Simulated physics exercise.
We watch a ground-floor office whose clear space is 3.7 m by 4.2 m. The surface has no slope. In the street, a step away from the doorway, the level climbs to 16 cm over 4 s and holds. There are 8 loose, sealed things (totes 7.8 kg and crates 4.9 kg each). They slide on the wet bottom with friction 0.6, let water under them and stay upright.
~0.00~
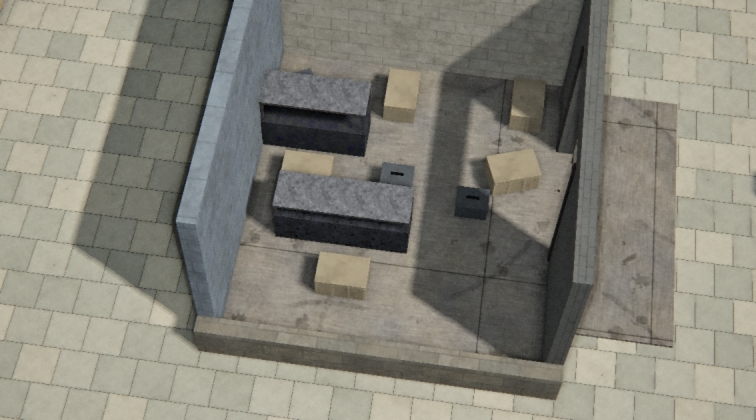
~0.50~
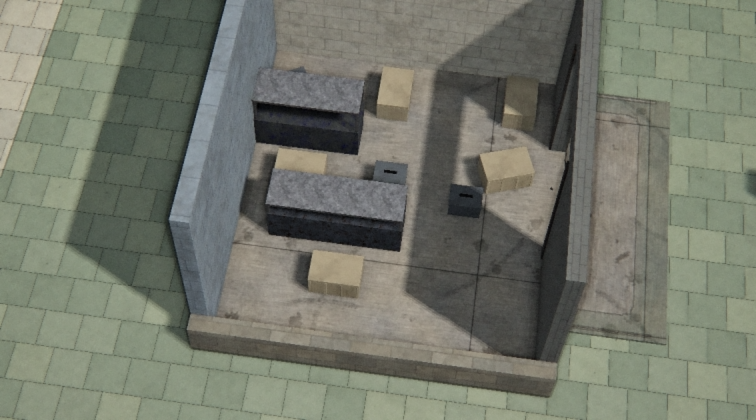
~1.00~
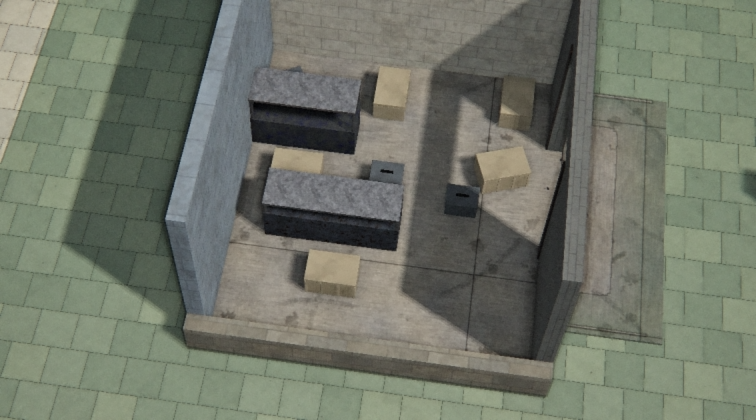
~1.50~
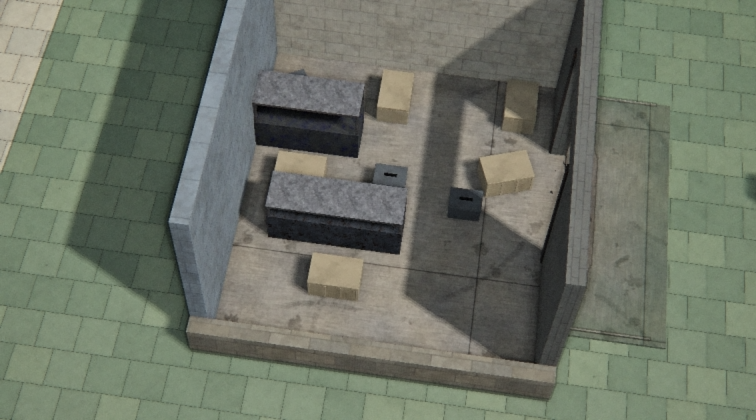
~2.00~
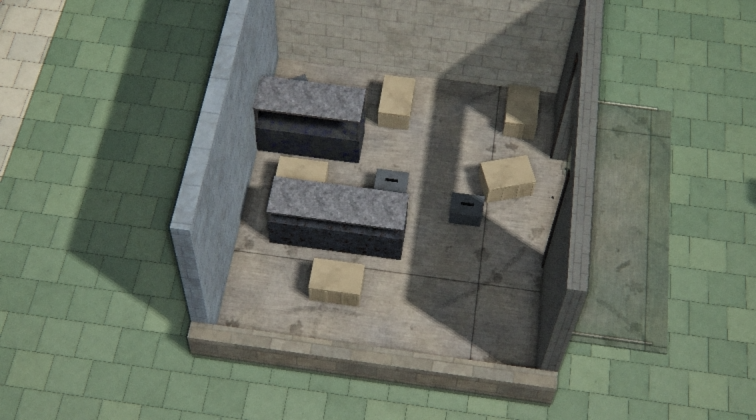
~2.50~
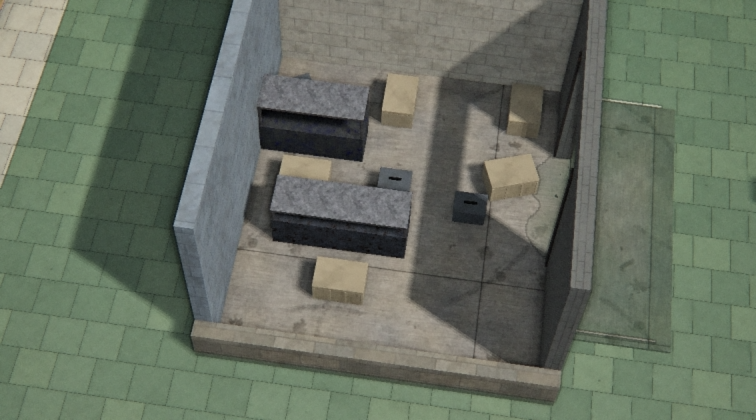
The clip shows a roofless room with dark counters and boxes as greenish water covers most of the surrounding paving, then the slab outside the right wall, before a small patch enters beside that wall; the boxes stay put.
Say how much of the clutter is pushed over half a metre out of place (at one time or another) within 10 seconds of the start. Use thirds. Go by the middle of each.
Share: Between one and two thirds.
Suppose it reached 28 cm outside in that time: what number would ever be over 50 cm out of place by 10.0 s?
In that case 7 of them.
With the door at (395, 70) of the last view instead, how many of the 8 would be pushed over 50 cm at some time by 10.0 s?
In that case 5 of them.
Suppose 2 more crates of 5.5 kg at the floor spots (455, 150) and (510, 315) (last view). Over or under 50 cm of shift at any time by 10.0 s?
In turn: More, short of it.
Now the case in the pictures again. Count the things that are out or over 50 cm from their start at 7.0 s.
I count 3.
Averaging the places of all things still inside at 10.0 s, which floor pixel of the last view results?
Around (375, 156).
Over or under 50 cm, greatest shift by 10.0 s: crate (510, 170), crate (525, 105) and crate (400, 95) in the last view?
In turn: Past it, under, past it.
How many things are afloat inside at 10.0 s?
8 of them.
After 3.5 s 0 of 8 are over 50 cm from their spots; 0 afloat.
After 4.5 s 1 of 8 are over 50 cm from their spots; 0 afloat.
After 7.0 s 3 of 8 are over 50 cm from their spots; 3 afloat.
After 10.0 s 5 of 8 are over 50 cm from their spots, and 5 have been at some point; 8 afloat.
